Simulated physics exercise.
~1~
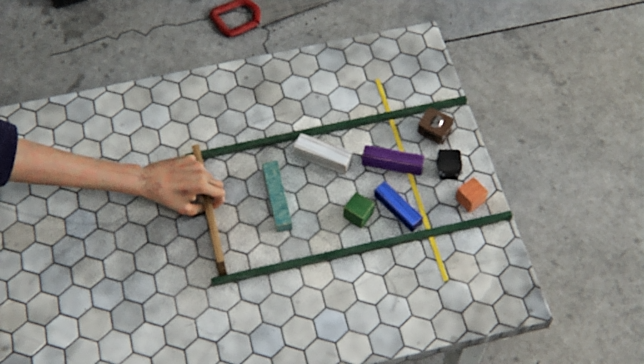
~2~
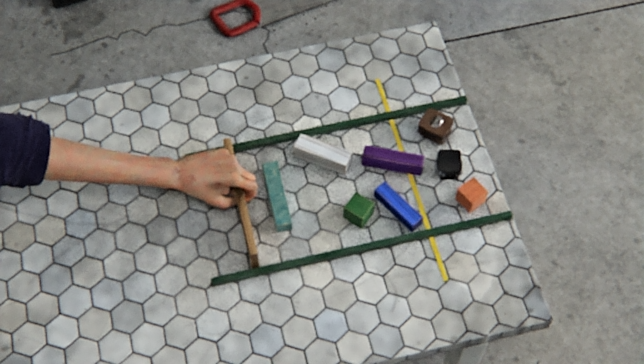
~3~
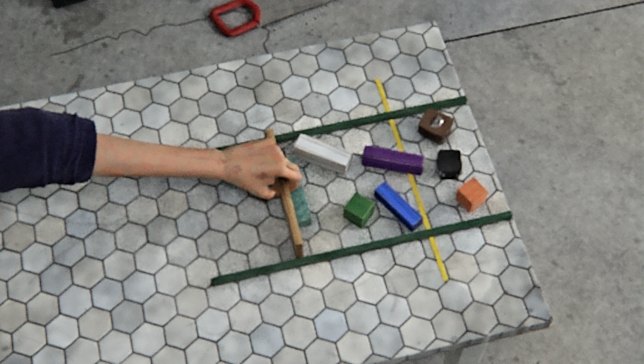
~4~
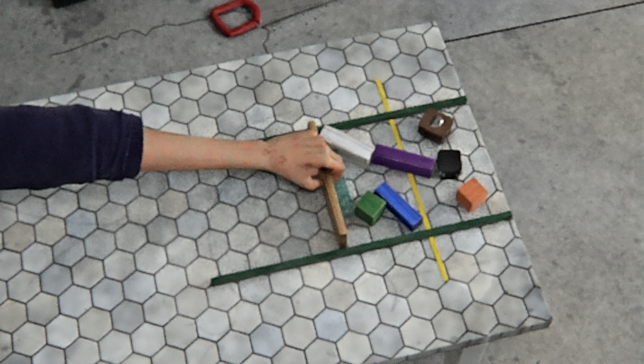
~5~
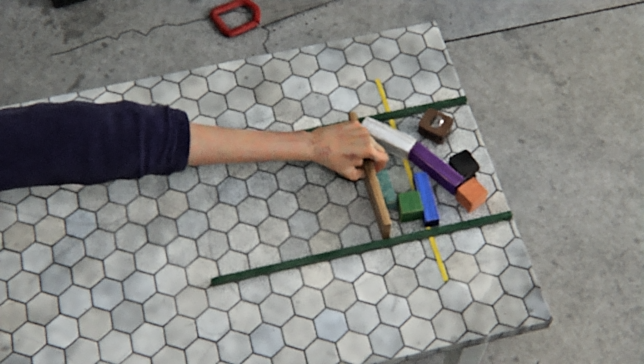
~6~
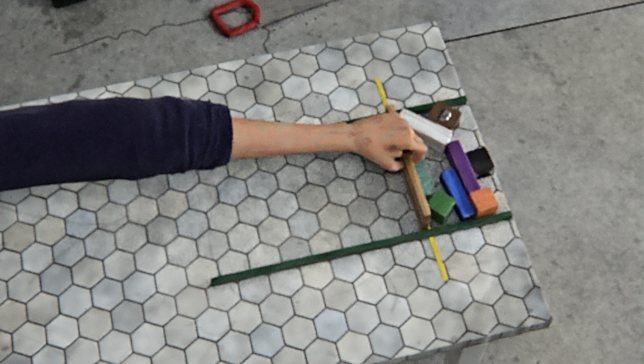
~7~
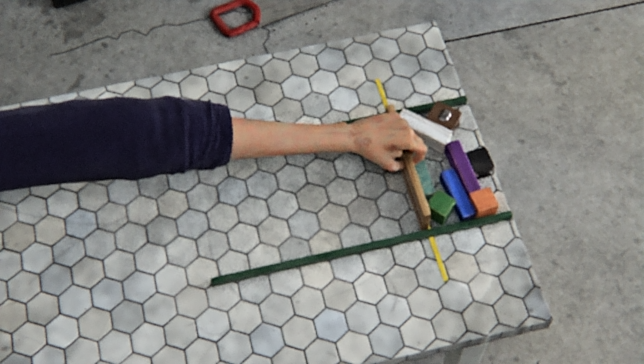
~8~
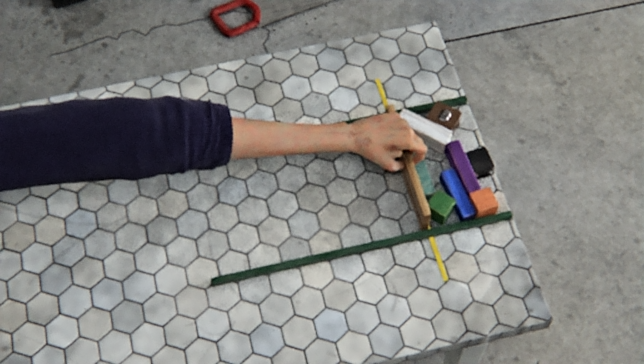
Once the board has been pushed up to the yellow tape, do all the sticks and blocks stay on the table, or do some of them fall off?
They all stay on the table, bunched together near the right edge, and none of them falls off.
